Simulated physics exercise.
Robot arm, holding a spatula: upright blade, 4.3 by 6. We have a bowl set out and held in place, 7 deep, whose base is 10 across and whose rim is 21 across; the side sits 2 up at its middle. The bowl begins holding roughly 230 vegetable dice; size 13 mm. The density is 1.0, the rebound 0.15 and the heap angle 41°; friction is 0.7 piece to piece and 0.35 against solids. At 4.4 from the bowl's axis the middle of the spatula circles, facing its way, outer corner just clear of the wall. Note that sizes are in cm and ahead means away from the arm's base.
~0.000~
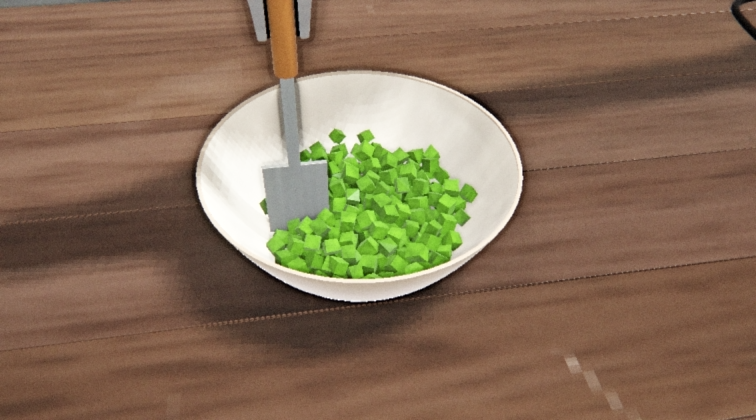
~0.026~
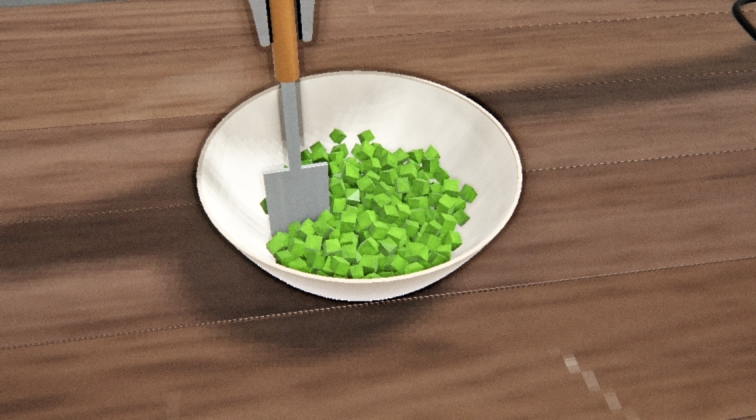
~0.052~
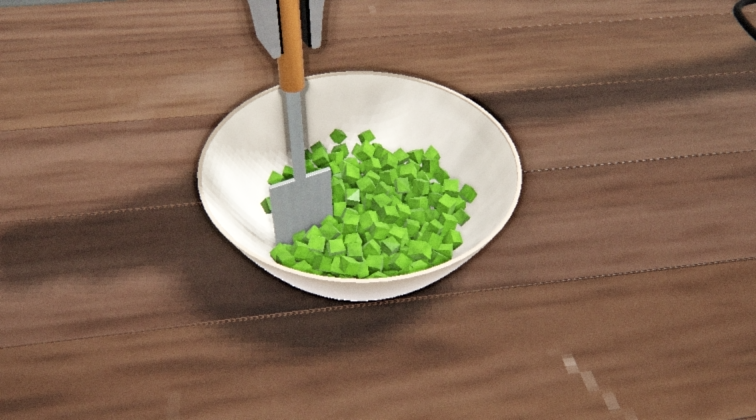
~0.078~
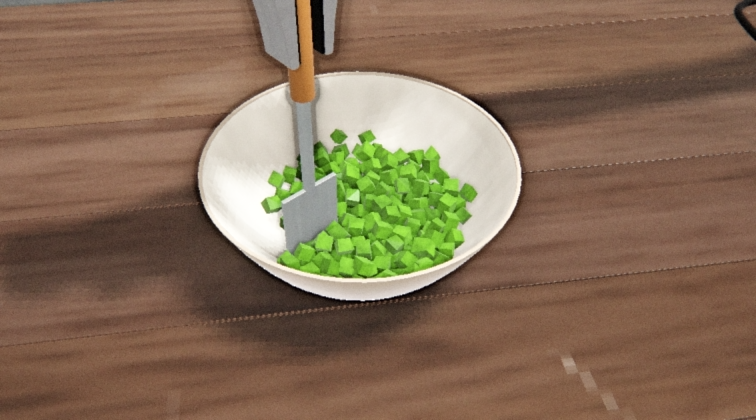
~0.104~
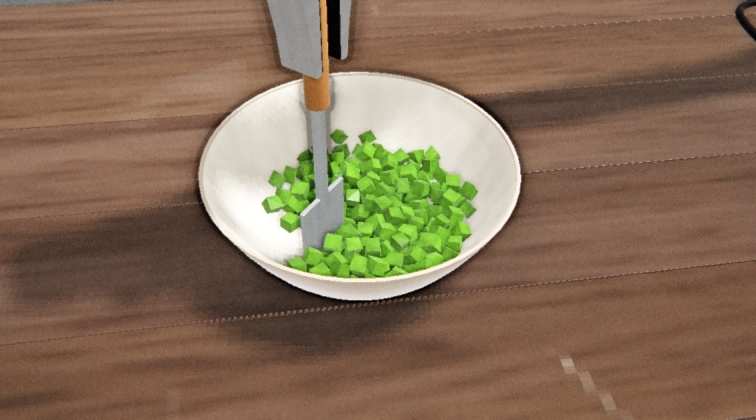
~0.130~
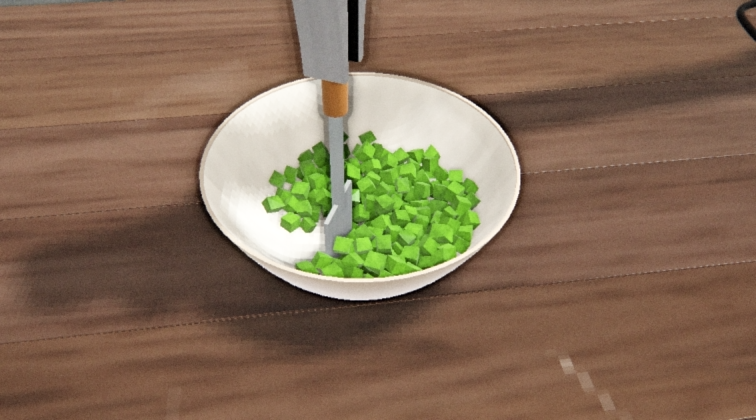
On a wooden surface, a robot gripper holds a spatula upright in a white bowl of green cubes, then sweeps it a short way from the left toward the middle, the blade turning edge-on and pushing some cubes aside.
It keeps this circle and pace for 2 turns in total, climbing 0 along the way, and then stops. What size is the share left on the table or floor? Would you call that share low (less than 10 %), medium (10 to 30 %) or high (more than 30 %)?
I would call it medium.
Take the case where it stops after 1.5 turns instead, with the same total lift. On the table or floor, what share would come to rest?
I'd expect around 10 per cent.
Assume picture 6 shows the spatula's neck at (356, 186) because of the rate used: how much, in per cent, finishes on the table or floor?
I'd put it close to 20 per cent.
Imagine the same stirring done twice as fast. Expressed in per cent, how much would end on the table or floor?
Estimated share: About 50 per cent.
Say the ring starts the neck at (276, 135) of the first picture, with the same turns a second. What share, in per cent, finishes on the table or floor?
Close to 25 in a hundred.
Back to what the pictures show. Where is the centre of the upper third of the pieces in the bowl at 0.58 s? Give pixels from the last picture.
I'd put it at around (259, 188).
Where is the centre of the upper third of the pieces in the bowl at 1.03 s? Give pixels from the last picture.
Near (401, 112).
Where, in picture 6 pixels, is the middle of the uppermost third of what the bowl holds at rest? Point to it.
Near (282, 240).
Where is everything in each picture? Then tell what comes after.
The first picture shows the spatula neck at (293, 146), 0° round; upper third of the load around (373, 198), from x 270 to 470, top at y 135; 226 in the bowl.
The second picture shows the spatula neck at (294, 150), 5° round; upper third of the load around (371, 200), from x 270 to 470, top at y 135.
The third picture shows the spatula neck at (299, 160), 18° round; upper third of the load around (373, 204), from x 270 to 470, top at y 135.
The fourth picture shows the spatula neck at (308, 170), 33° round; upper third of the load around (371, 227), from x 270 to 470, top at y 135.
The fifth picture shows the spatula neck at (321, 178), 48° round; upper third of the load around (381, 235), from x 270 to 470, top at y 135.
The sixth picture shows the spatula neck at (338, 184), 63° round; upper third of the load around (390, 234), from x 275 to 470, top at y 135; 226 in the bowl.
After 0.58 s, 321° round, highest piece 8 above the table; 212 in the bowl, 8 on the table or floor, 6 in flight or on the tool.
After 1.03 s, 219° round, highest piece 8 above the table; 201 in the bowl, 21 on the table or floor, 4 in flight or on the tool.
After 1.45 s, 0° round, highest piece 7 above the table; 185 in the bowl, 41 on the table or floor.
After 2.15 s, 0° round, highest piece 7 above the table; 185 in the bowl, 41 on the table or floor.
In the end, 185 in the bowl, 41 on the table or floor. That is 18 % on the table or floor.
